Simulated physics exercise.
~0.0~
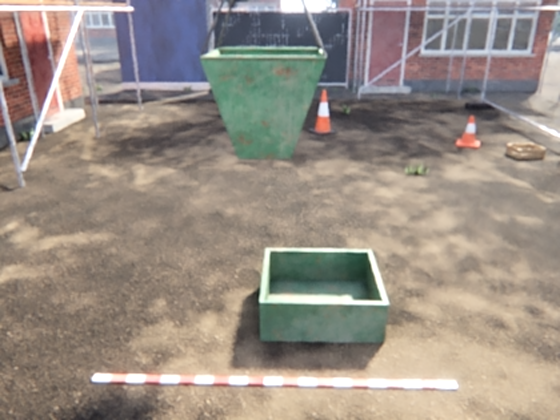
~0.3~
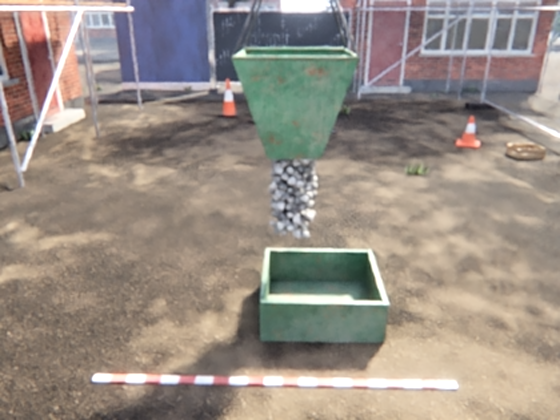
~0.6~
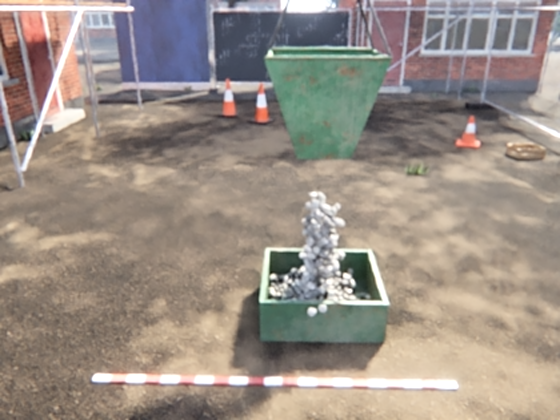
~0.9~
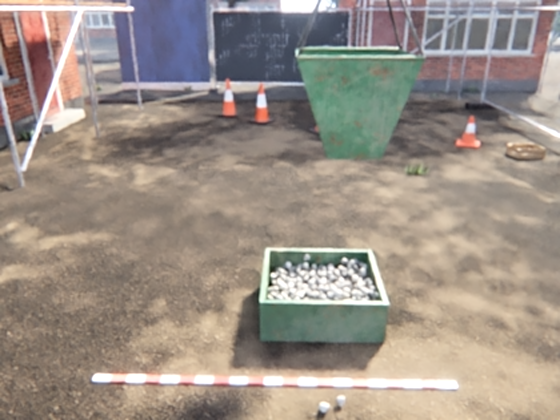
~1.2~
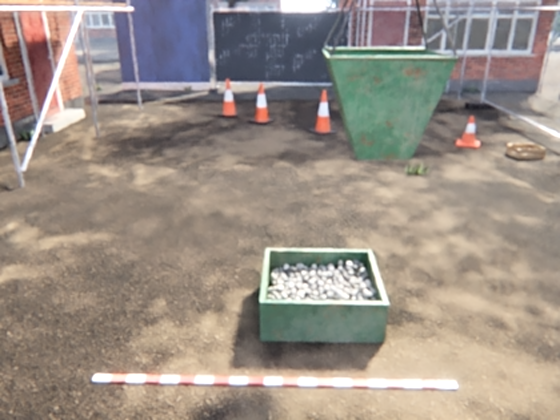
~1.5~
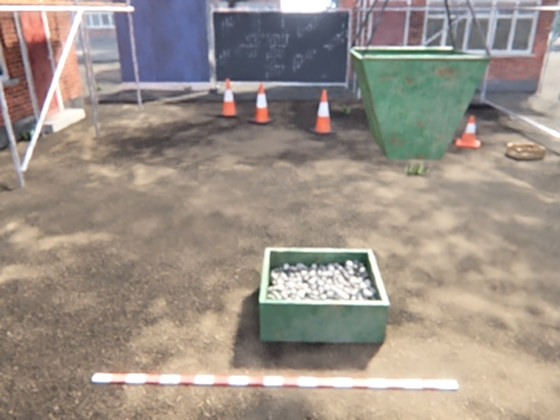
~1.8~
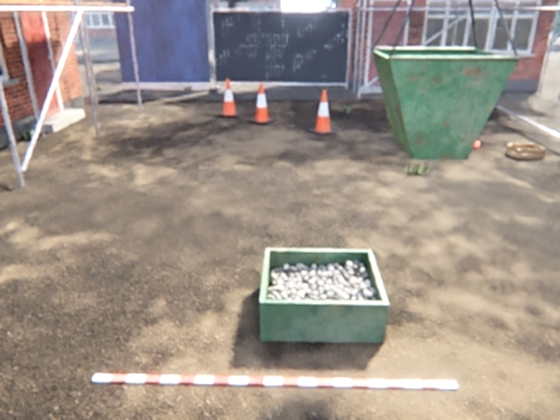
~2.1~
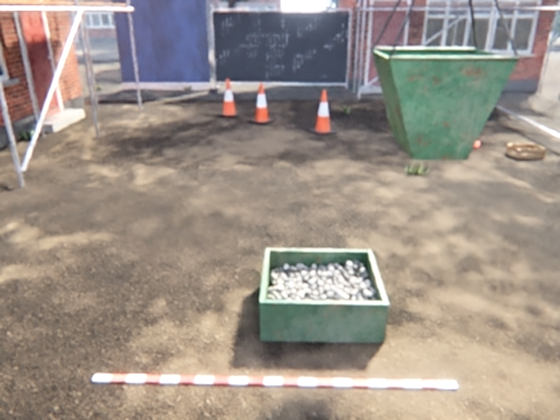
A green hopper moved to the right above a dirt yard and dropped a stream of rounded grey stones into the green bin below, then carried on right and stopped, leaving the stones lying still in a nearly level heap inside the bin.
